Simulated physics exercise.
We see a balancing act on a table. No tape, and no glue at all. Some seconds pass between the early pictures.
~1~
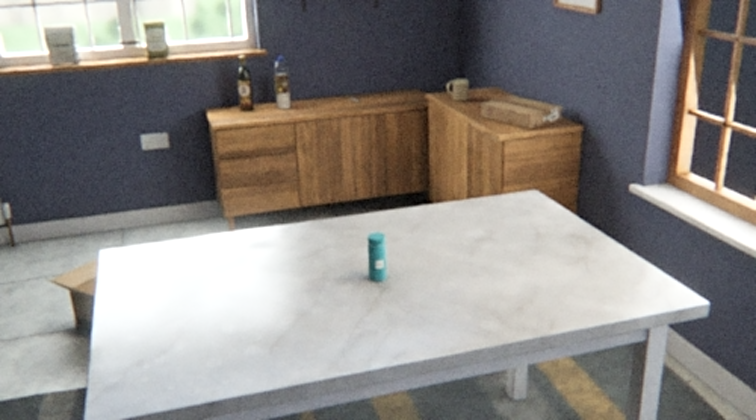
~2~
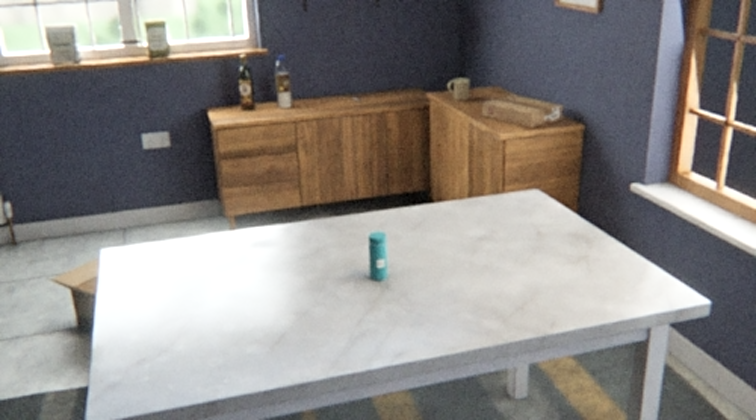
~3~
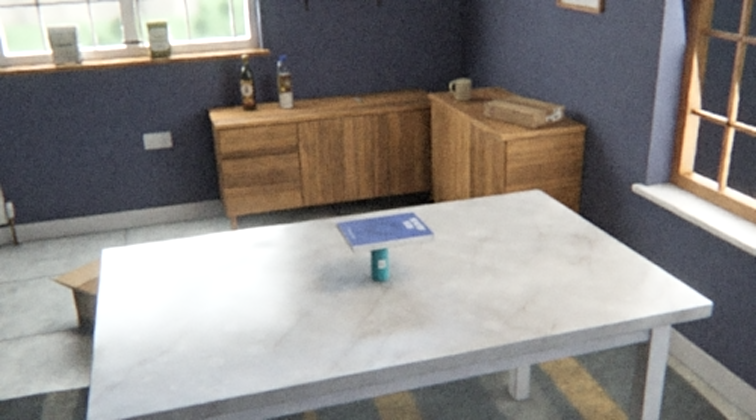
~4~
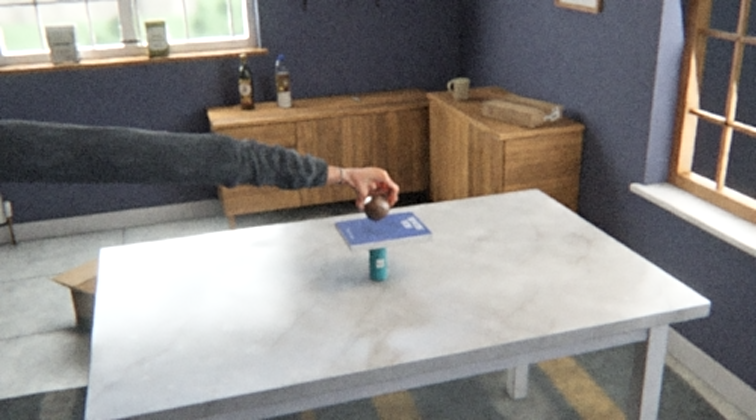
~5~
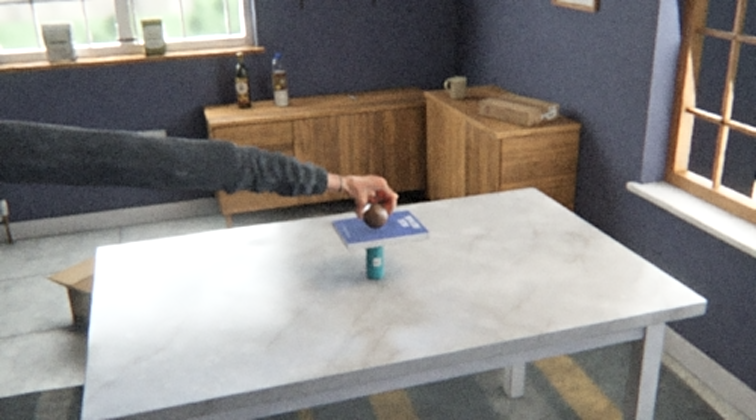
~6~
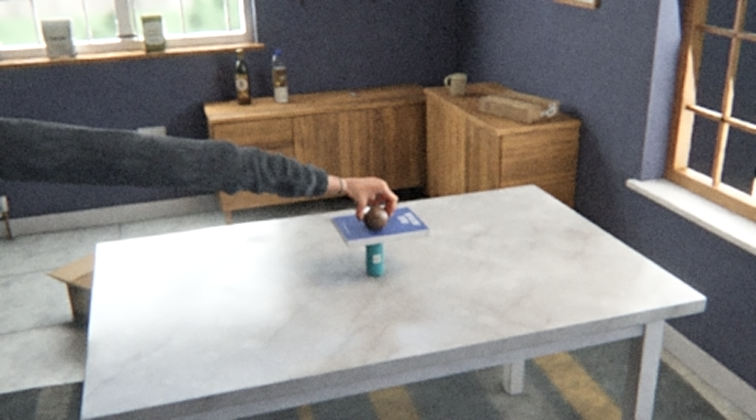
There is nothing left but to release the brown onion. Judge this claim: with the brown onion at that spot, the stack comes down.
The claim is wrong.
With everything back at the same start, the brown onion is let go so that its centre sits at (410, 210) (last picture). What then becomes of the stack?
After that, it tumbles down.
Then, 0.20 s past the last view, nothing moves.
Then, 0.60 s past the last view, brown onion resting near (375, 218).
Finally, all 3 still in place. Final places as the last picture's camera would see them, brown onion near (376, 218). The stack holds.
